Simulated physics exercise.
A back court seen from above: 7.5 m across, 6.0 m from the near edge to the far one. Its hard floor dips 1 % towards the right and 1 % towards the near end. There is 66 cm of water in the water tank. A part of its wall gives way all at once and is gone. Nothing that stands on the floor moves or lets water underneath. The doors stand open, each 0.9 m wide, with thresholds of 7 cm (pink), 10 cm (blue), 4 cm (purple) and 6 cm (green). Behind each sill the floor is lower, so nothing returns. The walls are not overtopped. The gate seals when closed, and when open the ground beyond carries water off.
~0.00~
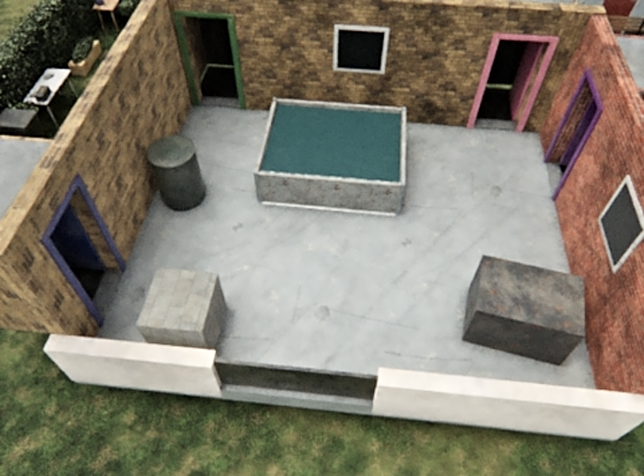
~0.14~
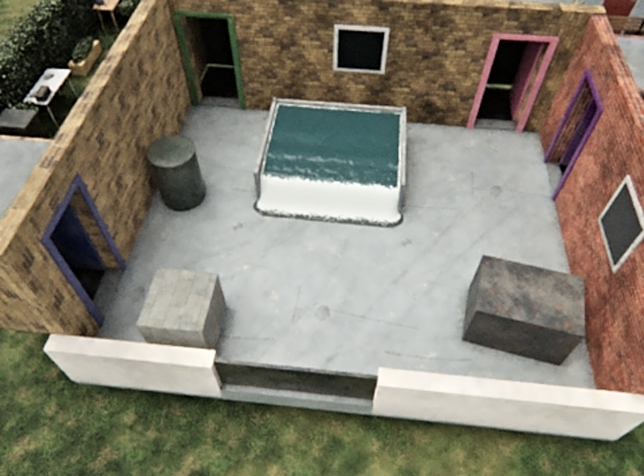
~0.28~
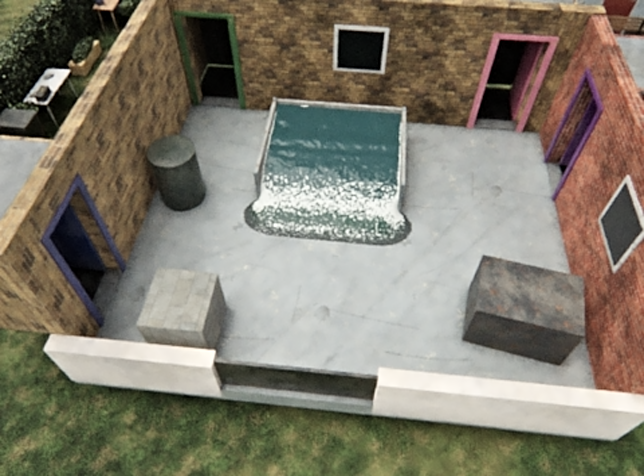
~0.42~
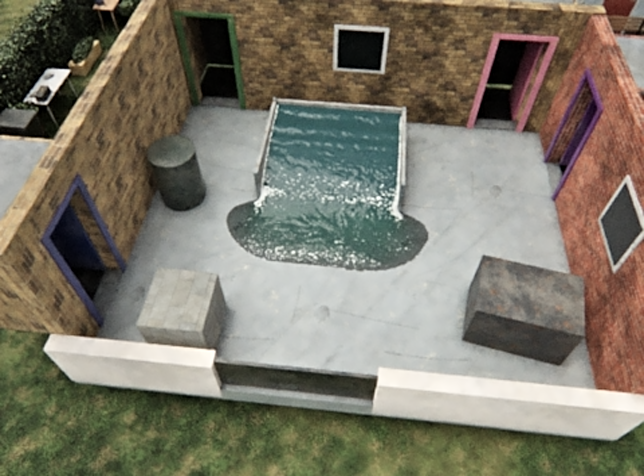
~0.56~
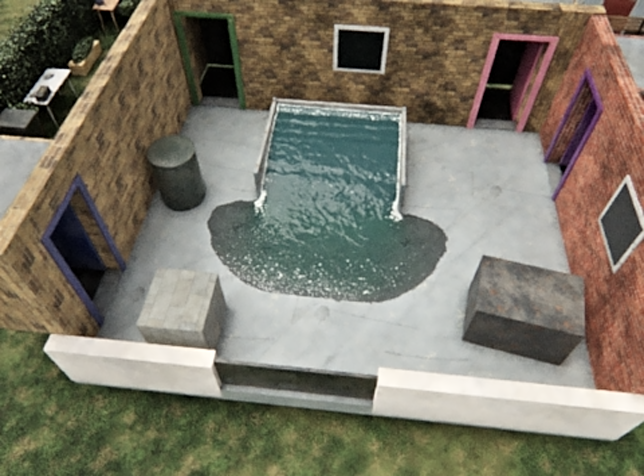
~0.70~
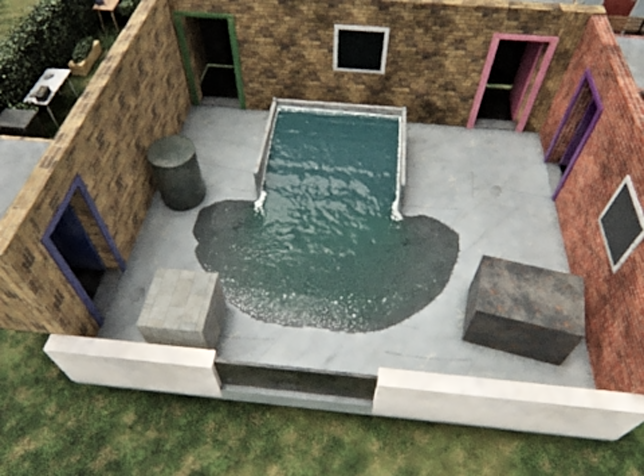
Teal water bursts from a raised rectangular tank near the back wall as its near side vanishes, tumbling out in white foam and spreading across the pale grey floor in a widening, rounded dark pool. The walled court is seen from above by a still camera, with brick walls and grass in front. A grey cylinder stands left, two blocks sit nearer, and green, pink and purple doorways stand open.
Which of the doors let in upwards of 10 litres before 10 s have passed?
The water let in: At the pink door it exceeds the limit; at the blue door it exceeds the limit; at the purple door it exceeds the limit; at the green door it does not reach the limit.
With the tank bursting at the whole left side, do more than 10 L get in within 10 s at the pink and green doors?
Then: Pink under, green above.
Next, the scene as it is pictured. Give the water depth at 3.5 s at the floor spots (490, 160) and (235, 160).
In that order: 0 and 0 cm.
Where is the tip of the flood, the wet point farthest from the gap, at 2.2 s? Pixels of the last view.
Around (598, 414).
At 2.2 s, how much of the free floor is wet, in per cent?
Near 50 per cent is wet.
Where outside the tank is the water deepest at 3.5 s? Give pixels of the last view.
Around (559, 410).
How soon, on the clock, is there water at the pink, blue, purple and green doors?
Arrival: Pink 5.5 s, blue 1.6 s, purple 4.5 s, green 6.0 s.
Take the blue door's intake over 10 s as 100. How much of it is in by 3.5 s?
About 60 per cent.
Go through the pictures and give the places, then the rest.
Still water, 66 cm deep, in the water tank at (334, 142), in the first picture.
The front is at (400, 216), 1.3 m from the gap at (329, 198); 0.6 m2 of floor is under water; 66 cm left at the back of the water tank, in the second picture.
The front is at (407, 227), 1.5 m from the gap at (328, 199); 1.8 m2 of floor is under water; 66 cm left at the back of the water tank, in the third picture.
Water pours out at (328, 200) and has run 1.8 m, to (420, 239); typically 11 cm deep outside, 65 cm at the water tank's back, in the fourth picture.
The front is at (421, 276), 2.2 m from the gap at (328, 200); 6.0 m2 of floor is under water; 58 cm left at the back of the water tank, in the fifth picture.
The front is at (375, 326), 2.6 m from the gap at (328, 200); 8.2 m2 of floor is under water; 55 cm left at the back of the water tank, in the sixth picture.
After 1.4 s water covers 40 % of the floor and is deepest (40 cm) near (318, 383); pink door not reached, blue door not reached, purple door not reached, green door not reached.
After 2.2 s water covers 50 % of the floor and is deepest (42 cm) near (223, 361); pink door not reached, blue door 18 cm at the sill, 3 L in, purple door not reached, green door not reached.
After 3.5 s water covers 55 % of the floor and is deepest (43 cm) near (559, 410); pink door not reached, blue door 16 cm at the sill, 33 L in, purple door not reached, green door not reached.
After 6.0 s water covers 90 % of the floor and is deepest (27 cm) near (572, 411); pink door 14 cm at the sill, 8 L in, blue door 11 cm at the sill, 51 L in, purple door 4 cm at the sill, 0 L in, green door 6 cm at the sill, 0 L in.
After 10.0 s water covers 100 % of the floor and is deepest (14 cm) near (560, 241); pink door 10 cm at the sill, 78 L in, blue door 7 cm at the sill, 54 L in, purple door 12 cm at the sill, 70 L in, green door 5 cm at the sill, 2 L in.
